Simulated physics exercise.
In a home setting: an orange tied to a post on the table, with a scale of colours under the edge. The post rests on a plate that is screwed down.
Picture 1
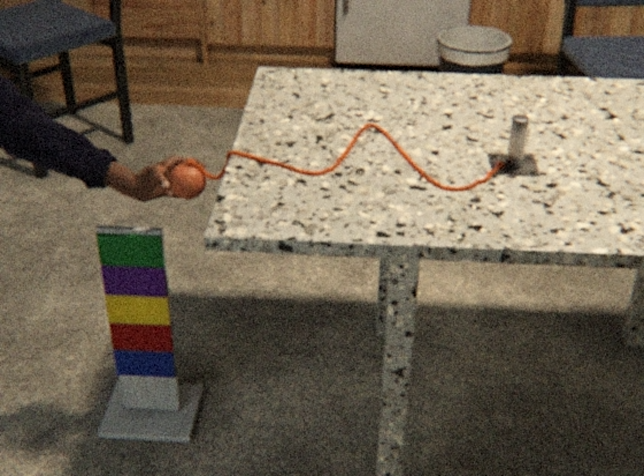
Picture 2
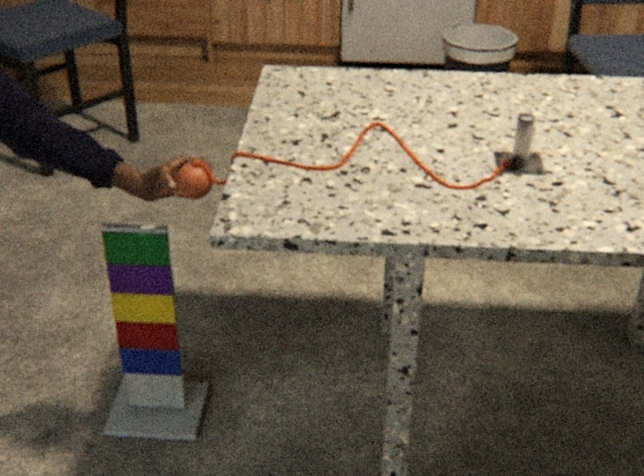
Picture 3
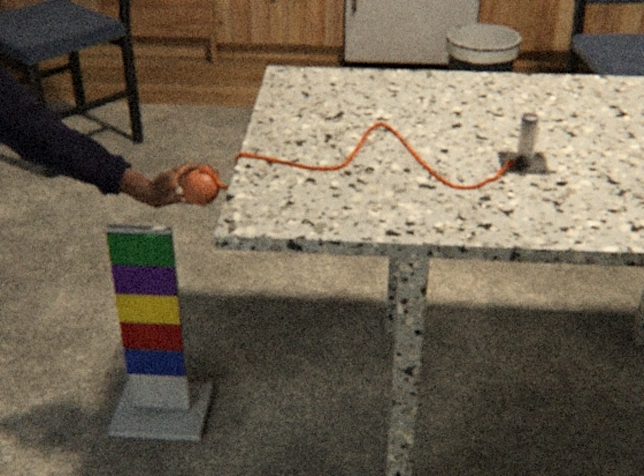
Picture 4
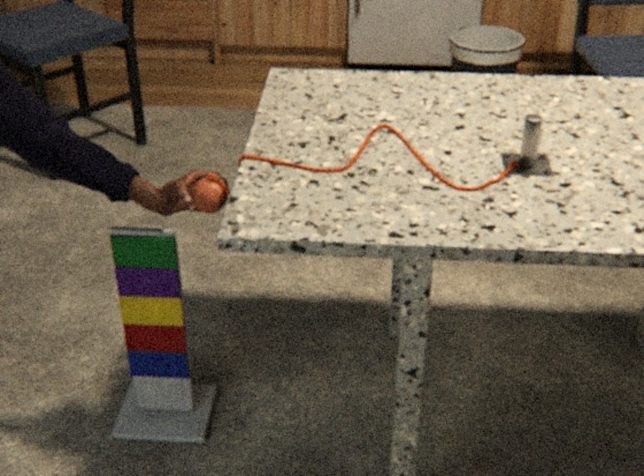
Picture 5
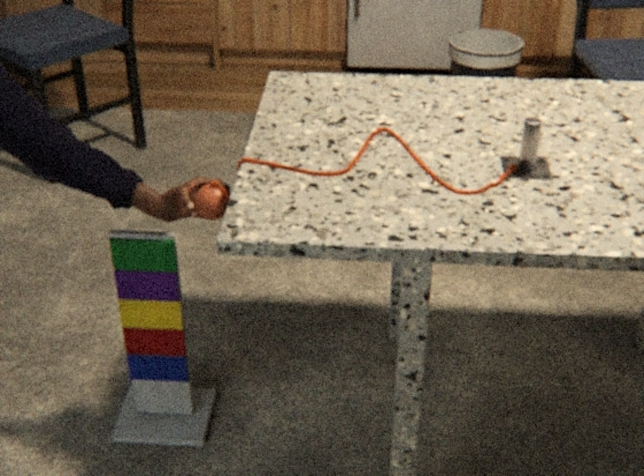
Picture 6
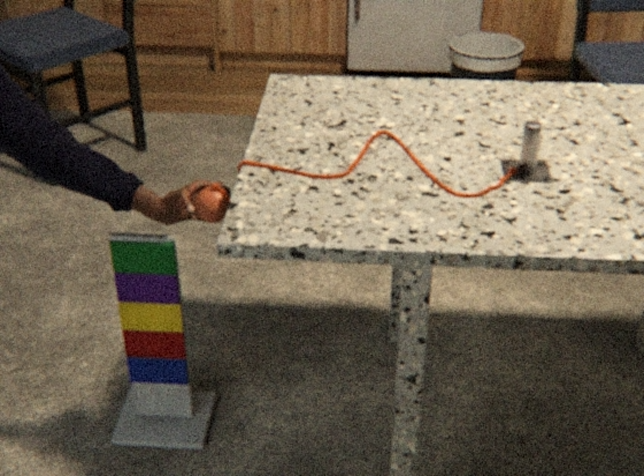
An arm in a dark sleeve held an orange ball-like thing beside the speckled table, above a striped colour scale, and shifted it slightly down while the wavy orange cord to the post barely changed.
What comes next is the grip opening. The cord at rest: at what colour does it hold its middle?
The colour is blue.
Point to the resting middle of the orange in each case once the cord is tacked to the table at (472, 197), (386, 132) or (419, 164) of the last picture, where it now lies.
Pixel places, try by try: (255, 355), (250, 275), (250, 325).
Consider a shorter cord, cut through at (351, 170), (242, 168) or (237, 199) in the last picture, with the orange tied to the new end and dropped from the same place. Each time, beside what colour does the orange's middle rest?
First try: Higher than all five; second try: Yellow; third try: Red.
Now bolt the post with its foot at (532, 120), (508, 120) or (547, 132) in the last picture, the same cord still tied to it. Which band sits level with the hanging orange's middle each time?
In turn, red, then blue, then red.
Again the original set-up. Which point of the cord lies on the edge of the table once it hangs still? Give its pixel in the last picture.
Look near (371, 141).
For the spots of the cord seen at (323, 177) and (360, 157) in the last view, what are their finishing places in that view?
At (249, 244) for the first, at (244, 193) for the second.
Soon after, orange near (235, 366); level with blue.
Then, orange near (274, 381); level with blue.
Further on, orange near (244, 377); level with blue.
At rest, orange near (261, 380); level with blue. At blue.
